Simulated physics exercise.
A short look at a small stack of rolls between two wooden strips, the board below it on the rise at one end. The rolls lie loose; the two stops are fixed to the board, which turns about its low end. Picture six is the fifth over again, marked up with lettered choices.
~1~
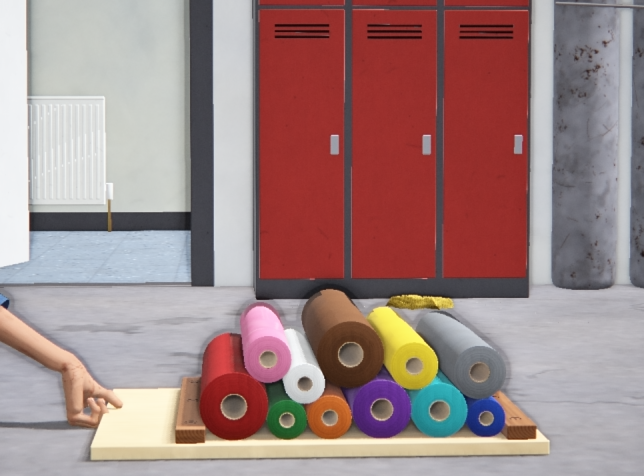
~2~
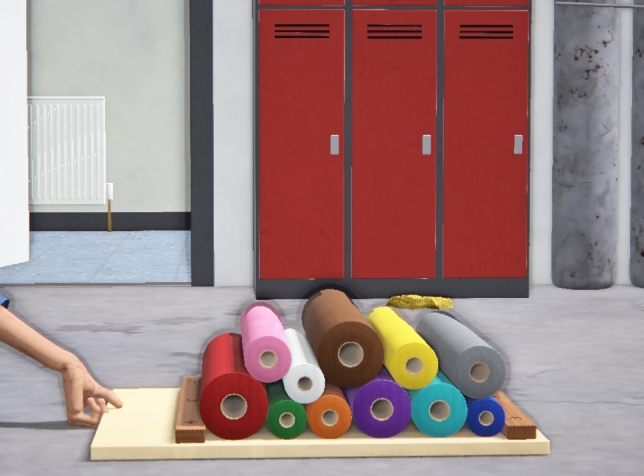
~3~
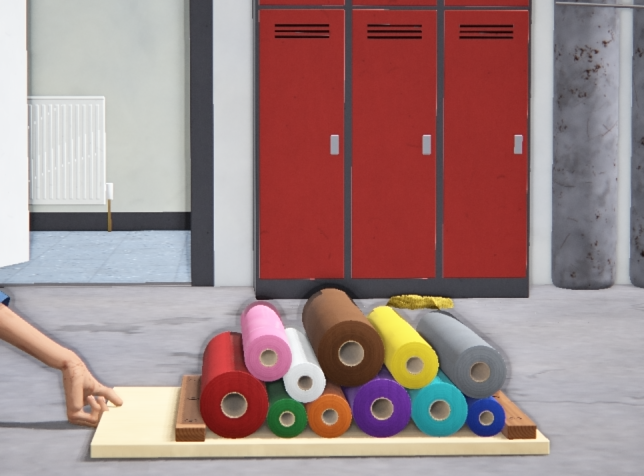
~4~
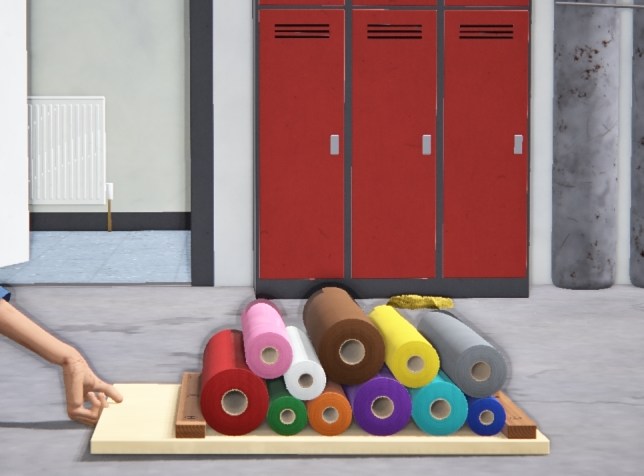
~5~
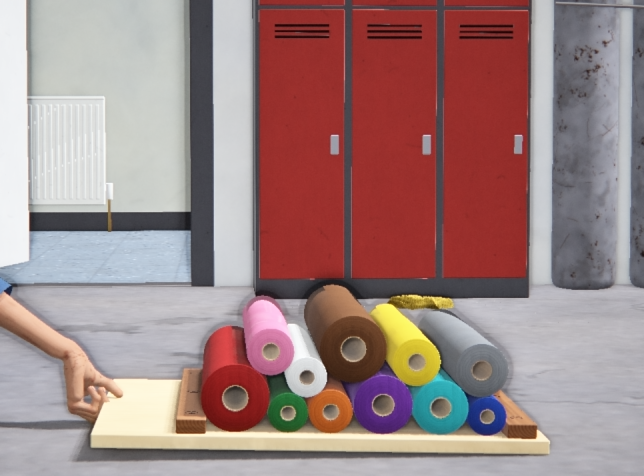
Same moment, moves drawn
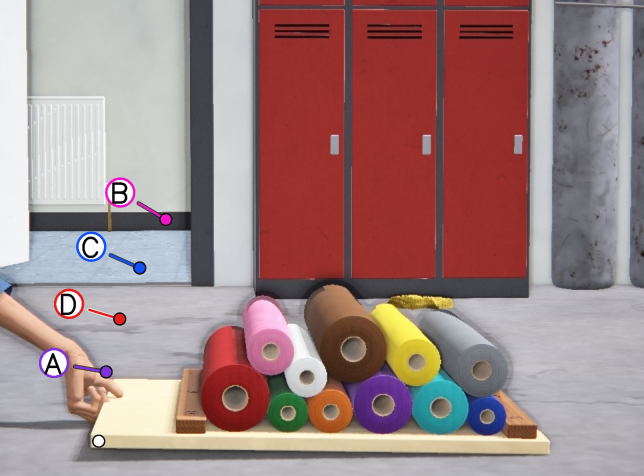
In a room with a concrete floor, red lockers and an open doorway at left, a fixed, nearly level view faces a pale board. Loose rolls in red, pink, white, green, orange, brown, purple, yellow, turquoise, grey and blue are stacked between two brown wooden strips, with a hand at the board's left end. The hand raises that end very slightly, the rolls tilting along with the board, while the camera stays still.
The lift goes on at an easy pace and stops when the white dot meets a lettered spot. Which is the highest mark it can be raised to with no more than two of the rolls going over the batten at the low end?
The last mark within the limit is C.
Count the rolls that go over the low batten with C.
With C, one.
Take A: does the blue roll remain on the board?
Yes.
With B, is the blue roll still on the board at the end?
Yes.
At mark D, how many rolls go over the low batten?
At D the number is one.
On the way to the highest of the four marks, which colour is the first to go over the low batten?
It is the grey one.
On the marked copy, A at (106, 372); B at (166, 219); C at (140, 268); D at (120, 319); the white dot at (99, 441).
Following C. Soon after the start, board at 15°.
Later, board at 24°.
In the end, board at 24°, one over the low batten (grey).
As for the rest, A one over the low batten (grey); B four over the low batten (yellow, white, grey, brown); D one over the low batten (grey).
